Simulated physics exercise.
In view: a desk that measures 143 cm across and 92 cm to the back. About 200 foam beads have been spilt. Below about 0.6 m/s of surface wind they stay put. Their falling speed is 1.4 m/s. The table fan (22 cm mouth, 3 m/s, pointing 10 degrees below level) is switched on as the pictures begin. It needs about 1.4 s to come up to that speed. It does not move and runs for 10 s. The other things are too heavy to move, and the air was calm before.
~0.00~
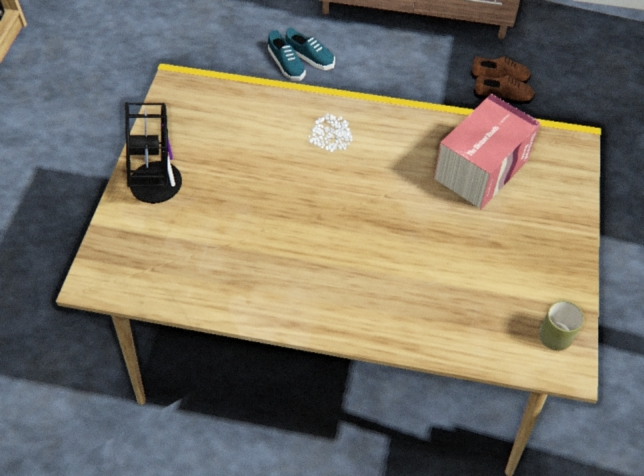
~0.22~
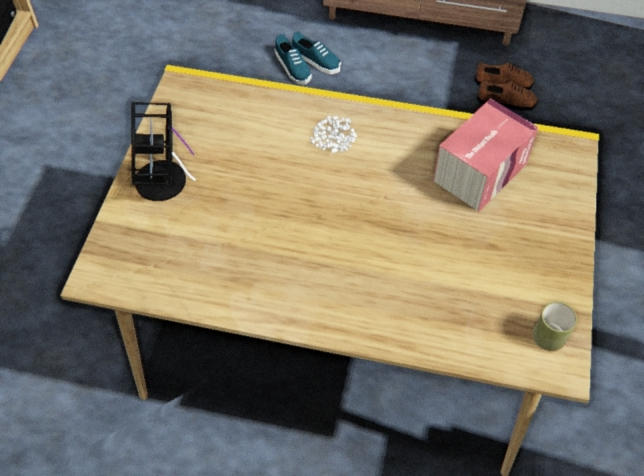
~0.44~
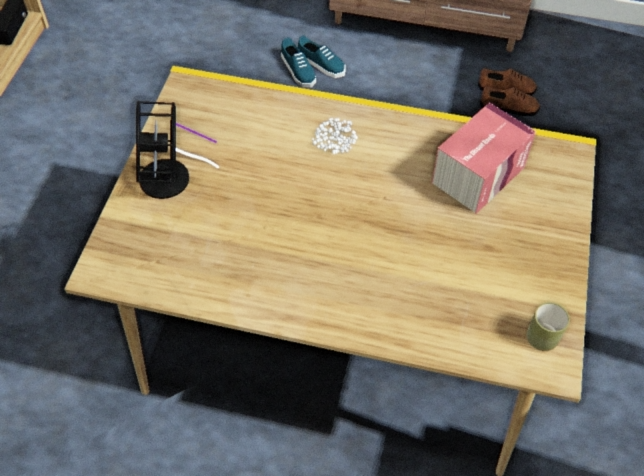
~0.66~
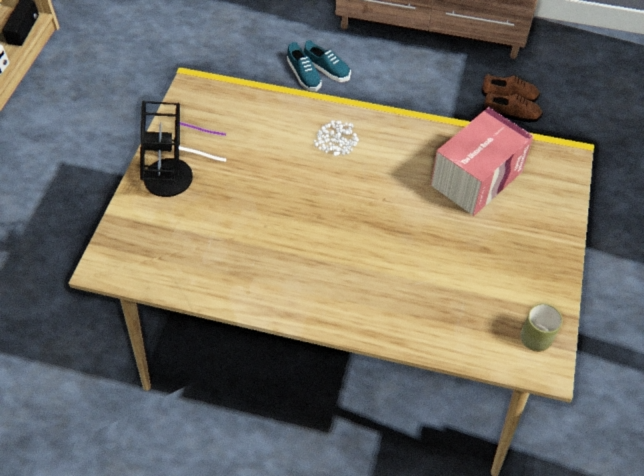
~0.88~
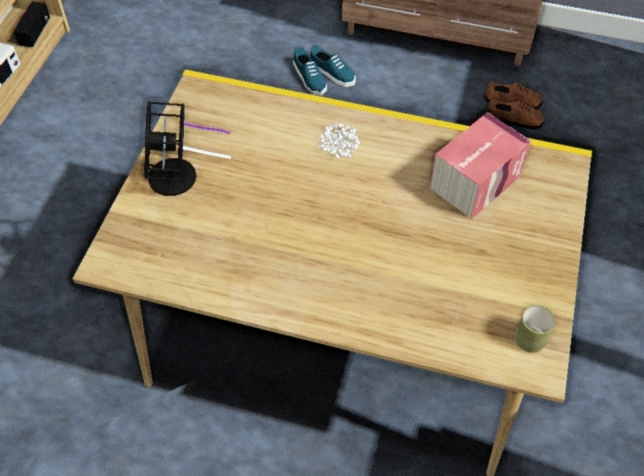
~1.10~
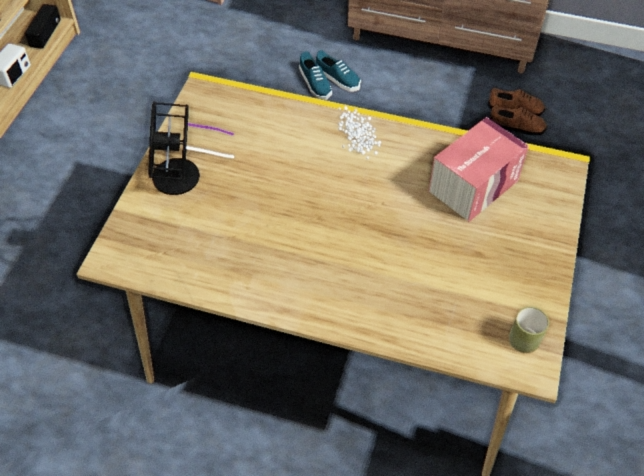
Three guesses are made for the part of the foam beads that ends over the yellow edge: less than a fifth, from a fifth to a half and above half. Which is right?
By then over half are over the yellow edge.
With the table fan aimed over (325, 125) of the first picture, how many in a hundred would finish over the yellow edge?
It would be near 100 %.
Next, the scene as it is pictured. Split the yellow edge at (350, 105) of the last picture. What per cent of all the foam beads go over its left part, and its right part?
Some 1 % left, 100 % right.
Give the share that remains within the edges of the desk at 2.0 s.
Some 0 per cent.
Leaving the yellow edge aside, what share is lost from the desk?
Some 0 per cent.
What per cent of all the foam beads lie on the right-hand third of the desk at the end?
About 0 %.
After 2.0 s, 100 % are over the yellow edge; 100 % have settled or left.
After 3.2 s, 100 % are over the yellow edge; 100 % have settled or left.
After 5.5 s, 100 % are over the yellow edge; 100 % have settled or left.
After 10.0 s, at the end, 100 % are over the yellow edge.
